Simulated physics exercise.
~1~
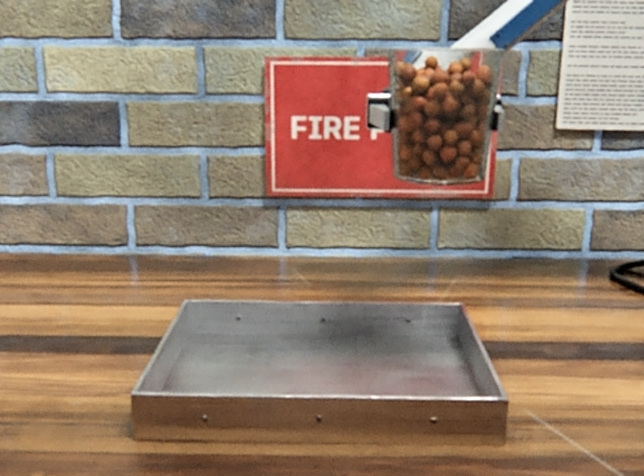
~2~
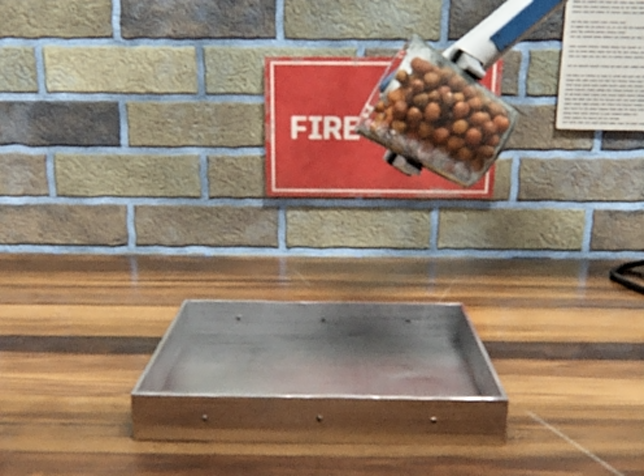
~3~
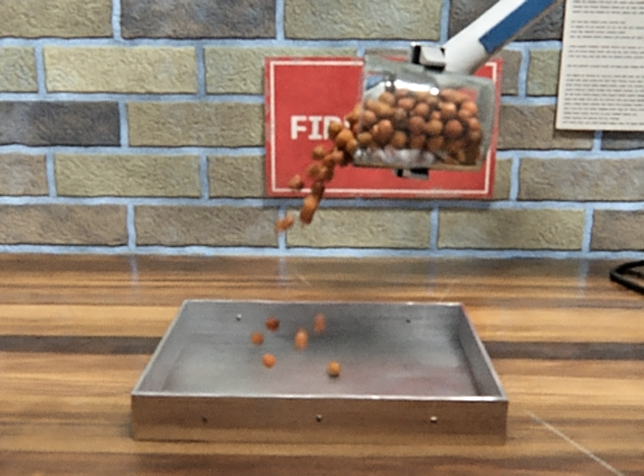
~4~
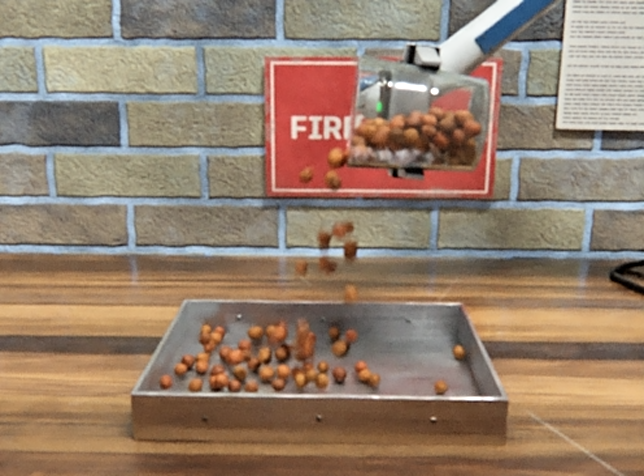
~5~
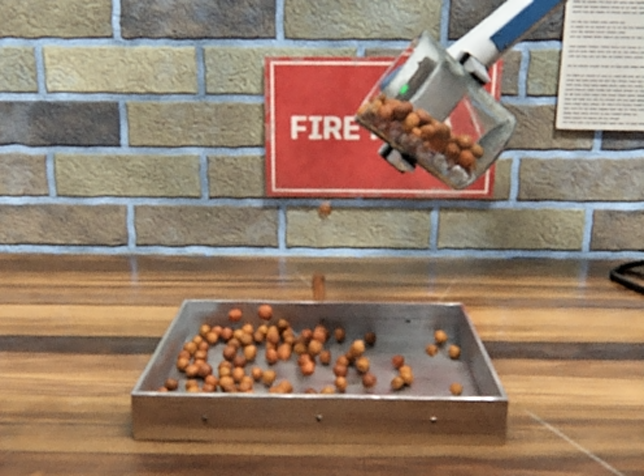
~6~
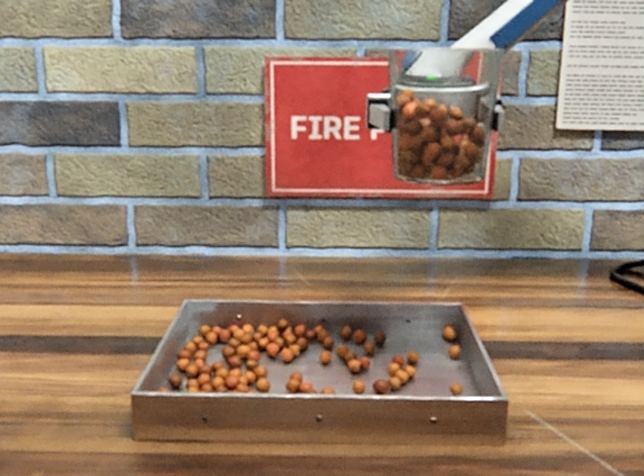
A robot arm tipped a clear beaker of hazelnuts to the left over a metal tray, and a stream of them tumbled out and scattered across it, before the arm turned the beaker upright with many nuts still inside.
